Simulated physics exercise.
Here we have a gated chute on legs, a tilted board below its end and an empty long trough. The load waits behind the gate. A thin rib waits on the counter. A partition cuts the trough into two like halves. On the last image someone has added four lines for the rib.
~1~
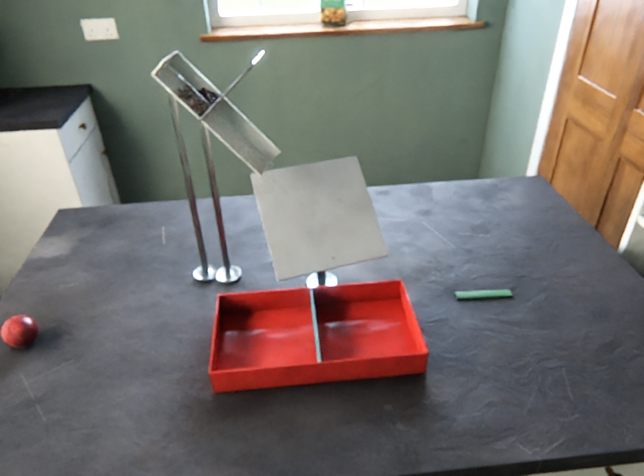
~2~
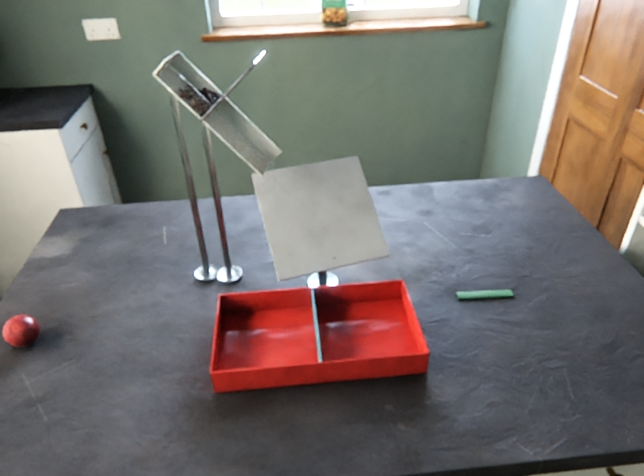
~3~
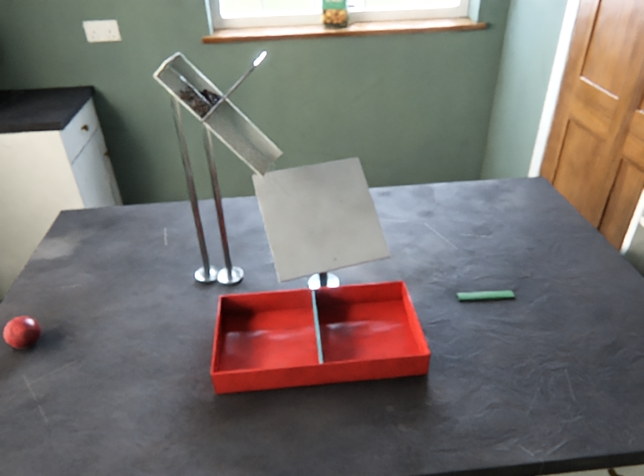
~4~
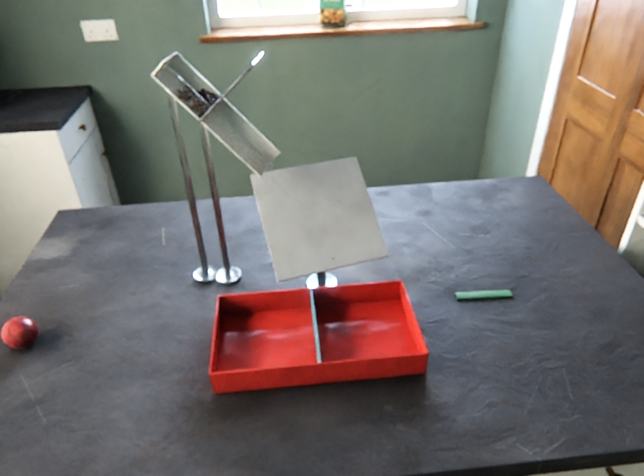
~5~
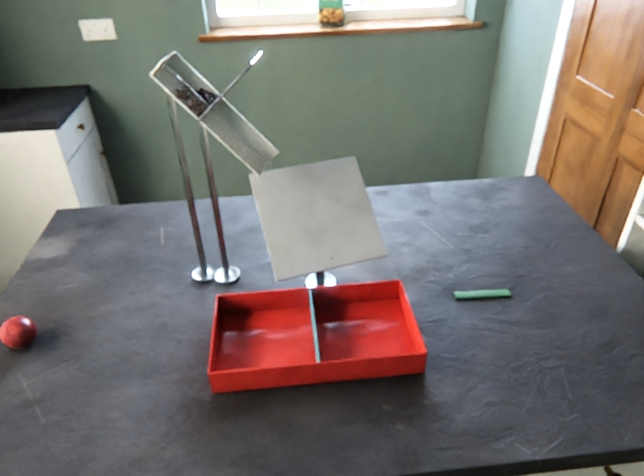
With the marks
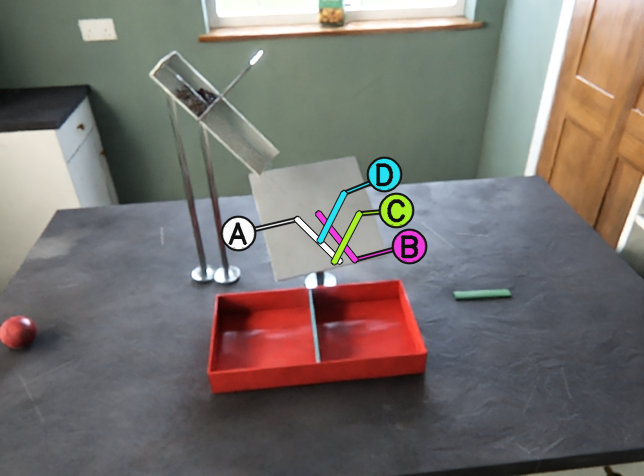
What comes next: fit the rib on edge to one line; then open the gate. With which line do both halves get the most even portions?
D is best.
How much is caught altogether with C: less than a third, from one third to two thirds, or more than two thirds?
It is more than two thirds.
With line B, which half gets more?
More lands on the right.
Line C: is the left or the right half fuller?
Right.
On the marked copy, line A from (297, 219) to (339, 261); line B from (318, 213) to (355, 259); line C from (359, 213) to (334, 261); line D from (344, 193) to (320, 240).
With A, of what is caught, a stray few in the left half, nearly all in the right.
With B, of what is caught, none in the left half, all in the right.
With C, of what is caught, a small part in the left half, most in the right.
With D, of what is caught, about two thirds in the left half, about a third in the right.
